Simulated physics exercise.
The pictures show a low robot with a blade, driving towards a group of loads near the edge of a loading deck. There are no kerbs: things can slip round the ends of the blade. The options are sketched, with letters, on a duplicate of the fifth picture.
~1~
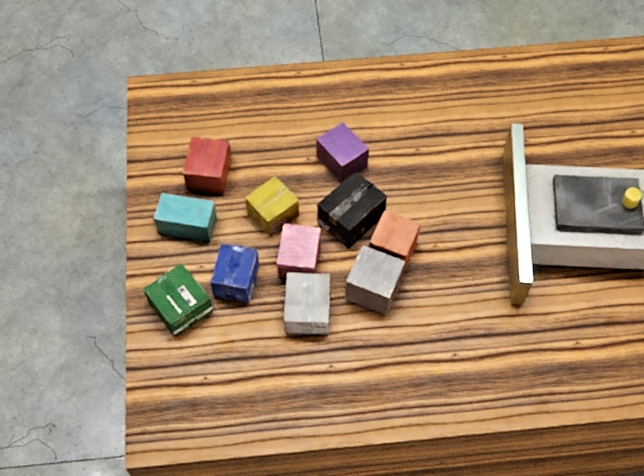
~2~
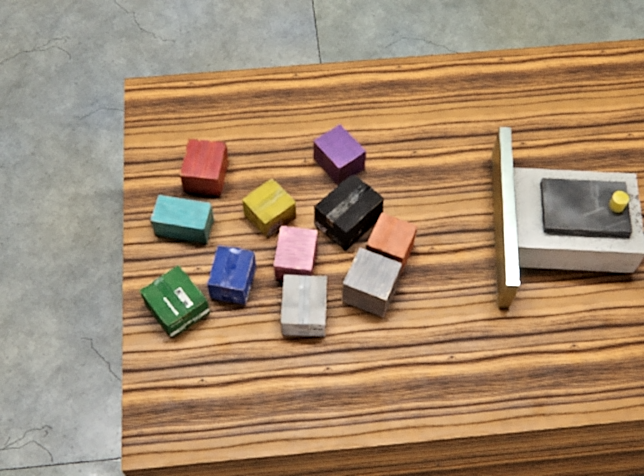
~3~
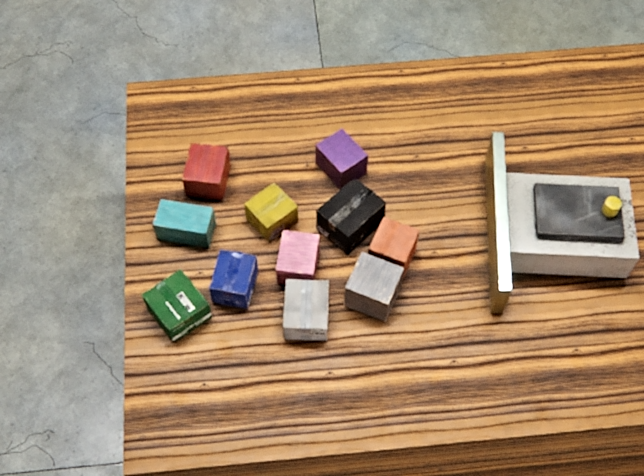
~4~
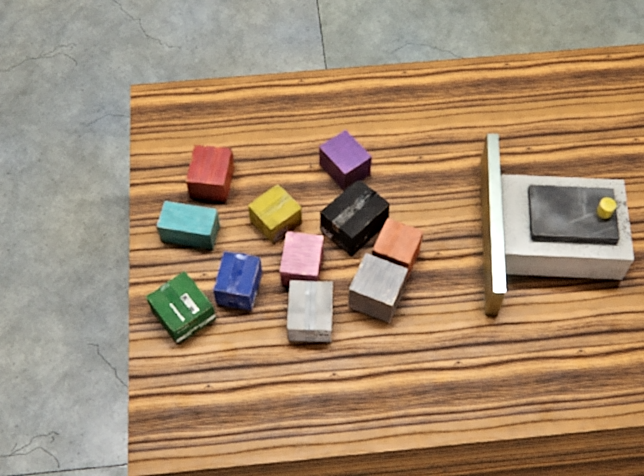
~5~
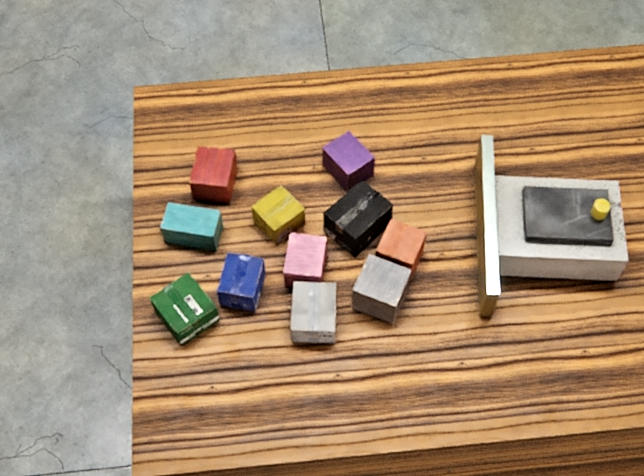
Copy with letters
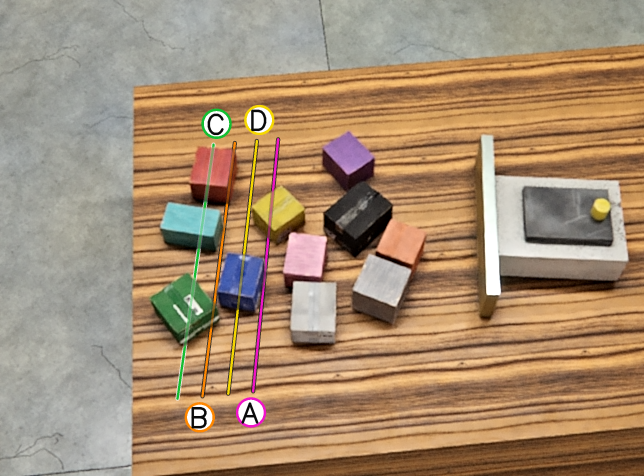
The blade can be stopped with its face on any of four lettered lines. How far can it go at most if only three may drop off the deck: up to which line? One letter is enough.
At B, and not beyond.
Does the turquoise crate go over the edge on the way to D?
Yes.
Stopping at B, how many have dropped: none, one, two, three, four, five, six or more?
In all, three.
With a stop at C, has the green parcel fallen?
By then, yes.
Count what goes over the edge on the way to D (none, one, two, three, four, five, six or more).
By then, two.
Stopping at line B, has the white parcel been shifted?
Yes.
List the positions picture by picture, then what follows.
In the first picture, turquoise crate (186, 218); orange crate (394, 242); blue box (235, 273).
In the second picture, robot (579, 206); yellow parcel (269, 208).
In the third picture, robot (572, 211); green parcel (177, 306).
In the fourth picture, robot (566, 213); purple crate (345, 160).
In the fifth picture, robot (561, 214); white parcel (314, 313); black box (358, 218); turquoise crate (192, 227).
On the marked copy, A at (267, 256); B at (220, 260); C at (197, 262); D at (244, 258).
With B. Early on, robot (464, 223); grey crate (362, 295); orange crate (366, 255).
Further on, robot (367, 231); green parcel (163, 310); turquoise crate (172, 227).
At the end, robot (291, 238); green parcel over the edge; blue box over the edge; three fallen.
As for the rest, A is within the limit but short; C drops six; D is within the limit but short.
